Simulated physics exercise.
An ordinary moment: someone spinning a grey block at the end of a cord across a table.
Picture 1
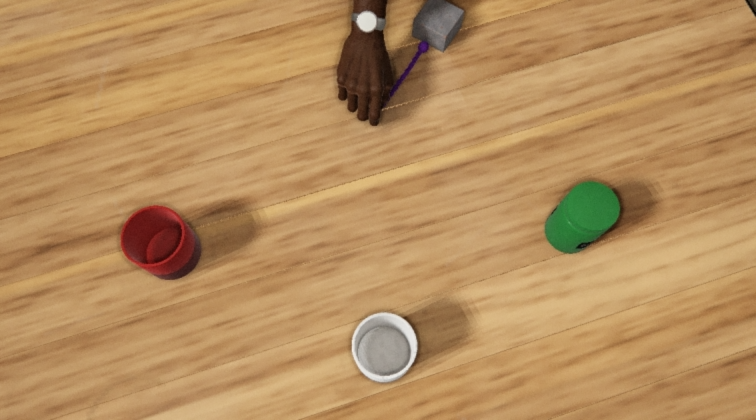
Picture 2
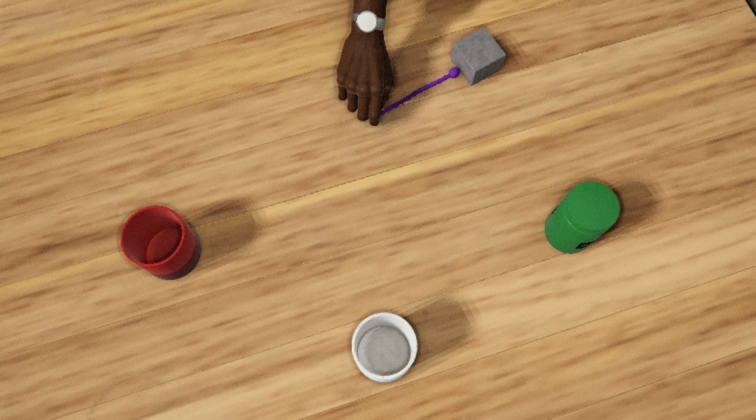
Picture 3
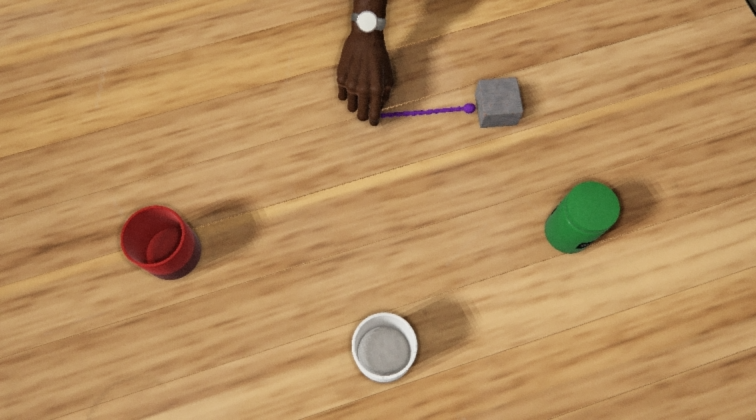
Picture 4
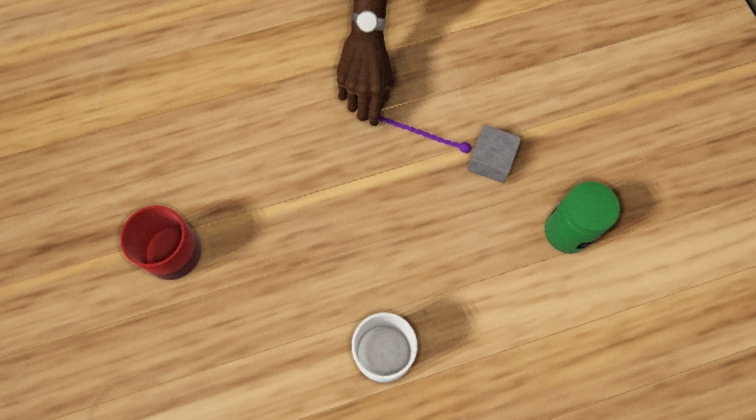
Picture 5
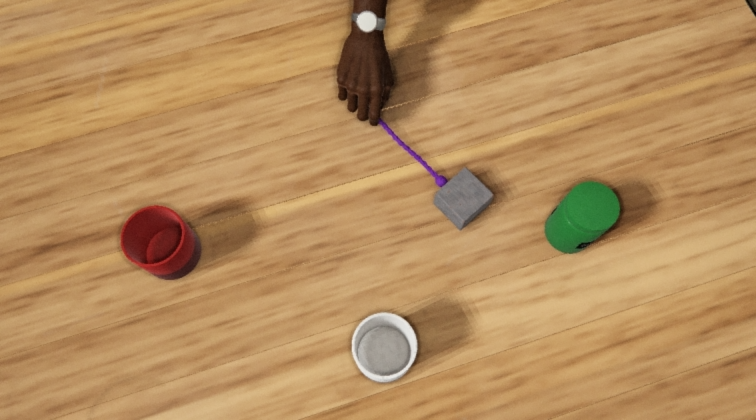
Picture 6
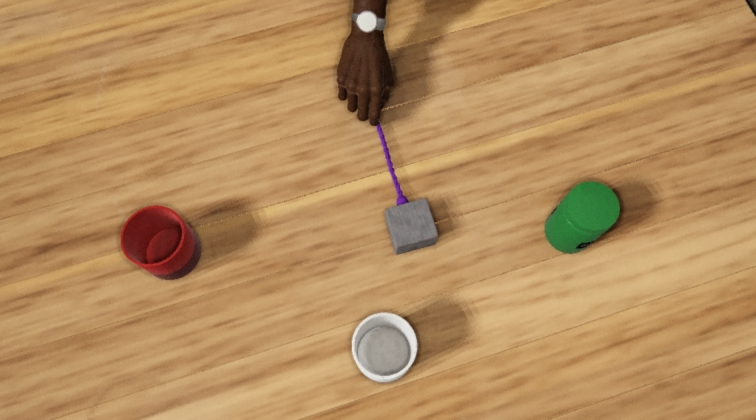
A grey block on a purple cord swings clockwise across a wooden table, starting beside a hand wearing a watch. It moves out to the right, then curves down past the green jar and back leftward, until it is below the hand and above the white mug, the red mug sitting at left.
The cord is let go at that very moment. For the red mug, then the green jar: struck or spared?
In the end the red mug is struck; the green jar remains clear.
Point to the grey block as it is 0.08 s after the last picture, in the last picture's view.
Close to (291, 240).
Then, 0.08 s after the last picture, block near (292, 240).
Then, 0.20 s after the last picture, block near (210, 250); red mug pushed aside.
At rest, block near (207, 251); red mug pushed aside. The red mug gets hit and the green jar escapes it.
